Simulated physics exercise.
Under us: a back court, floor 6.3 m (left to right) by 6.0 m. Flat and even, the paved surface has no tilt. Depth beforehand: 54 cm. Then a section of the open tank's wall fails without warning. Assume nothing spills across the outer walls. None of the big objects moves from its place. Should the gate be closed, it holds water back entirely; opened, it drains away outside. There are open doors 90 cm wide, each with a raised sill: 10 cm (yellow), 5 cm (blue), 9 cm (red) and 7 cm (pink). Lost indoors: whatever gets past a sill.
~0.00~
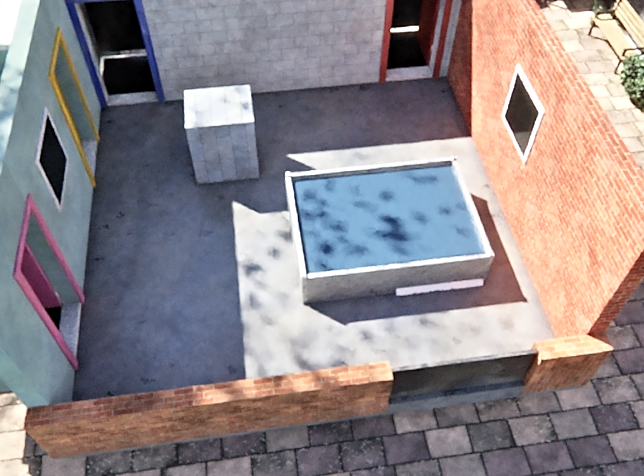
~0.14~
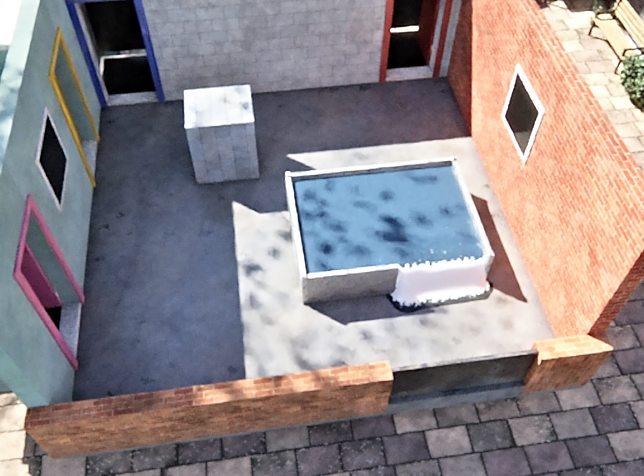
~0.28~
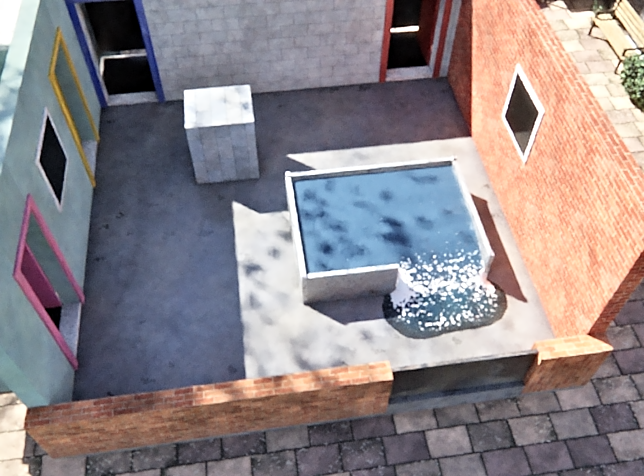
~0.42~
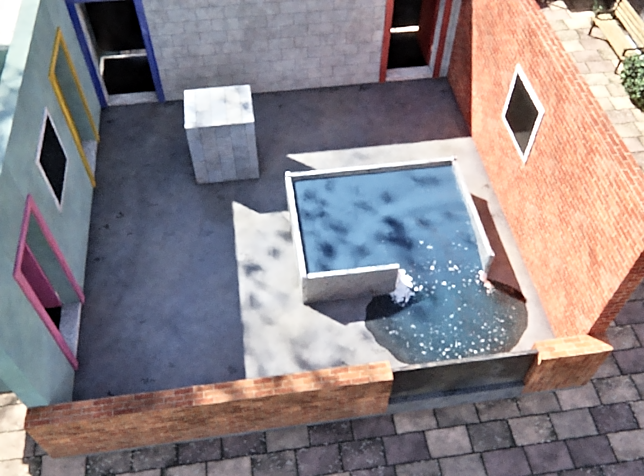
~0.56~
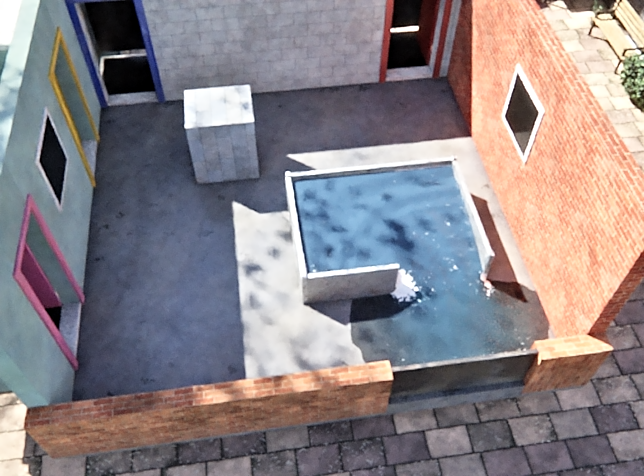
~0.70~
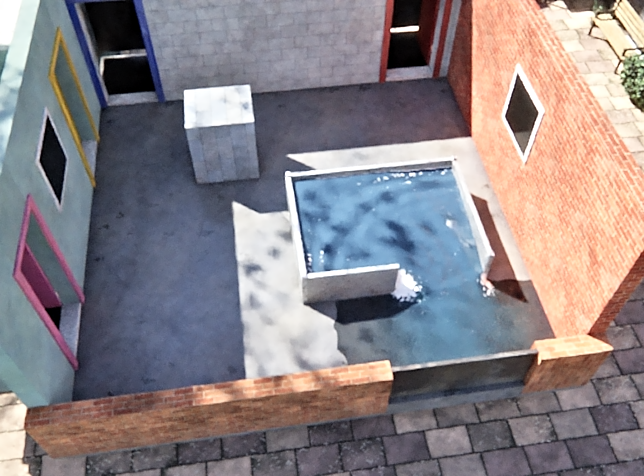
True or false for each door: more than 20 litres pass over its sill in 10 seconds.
Per door: The yellow door: False; the blue door: True; the red door: True; the pink door: True.
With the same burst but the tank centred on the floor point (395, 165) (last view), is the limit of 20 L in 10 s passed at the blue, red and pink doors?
Lab note: Vs limit, blue door limit broken; red door limit held; pink door limit broken.
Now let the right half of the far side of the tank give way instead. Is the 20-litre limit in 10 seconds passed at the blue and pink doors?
Against the limit, the blue door exceeds it and the pink door stays within it.
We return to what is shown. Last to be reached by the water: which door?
Last: Blue.
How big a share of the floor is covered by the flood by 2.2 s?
Roughly 25 percent.
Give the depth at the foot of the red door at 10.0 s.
About 7.0 cm deep.
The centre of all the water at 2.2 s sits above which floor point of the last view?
I'd put it close to (416, 281).
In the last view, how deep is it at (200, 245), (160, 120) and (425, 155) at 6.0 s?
Around 1 cm, 1 cm and 2 cm.
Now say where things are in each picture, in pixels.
The first frame shows the open tank at (384, 217) is whole and still, 54 cm deep.
In the second frame, the front is at (487, 289), 0.7 m from the gap at (439, 276); 0.3 m2 of floor is under water; 54 cm left at the back of the open tank.
In the third frame, the front is at (501, 305), 0.9 m from the gap at (438, 278); 0.9 m2 of floor is under water; 54 cm left at the back of the open tank.
In the fourth frame, the front is at a hidden place, 1.3 m from the gap at (438, 278); 2.0 m2 of floor is under water; 54 cm left at the back of the open tank.
In the fifth frame, the front is at a hidden place, 1.7 m from the gap at (438, 278); 2.8 m2 of floor is under water; 53 cm left at the back of the open tank.
In the sixth frame, water pours out at (438, 278) and has run 1.9 m, to a hidden place; typically 7 cm deep outside, 50 cm at the open tank's back.
After 1.4 s water covers 10 % of the floor and is deepest (55 cm) near (564, 362); yellow door not reached, blue door not reached, red door not reached, pink door not reached.
After 2.2 s water covers 25 % of the floor and is deepest (43 cm) near (564, 362); yellow door not reached, blue door not reached, red door not reached, pink door not reached.
After 3.5 s water covers 50 % of the floor and is deepest (28 cm) near (551, 364); yellow door not reached, blue door not reached, red door 8 cm at the sill, 0 L in, pink door 12 cm at the sill, 1 L in.
After 6.0 s water covers 75 % of the floor and is deepest (17 cm) near (538, 366); yellow door 4 cm at the sill, 0 L in, blue door 4 cm at the sill, 0 L in, red door 14 cm at the sill, 70 L in, pink door 13 cm at the sill, 64 L in.
After 10.0 s water covers 95 % of the floor and is deepest (12 cm) near (97, 158); yellow door 9 cm at the sill, 0 L in, blue door 11 cm at the sill, 58 L in, red door 7 cm at the sill, 87 L in, pink door 9 cm at the sill, 98 L in.
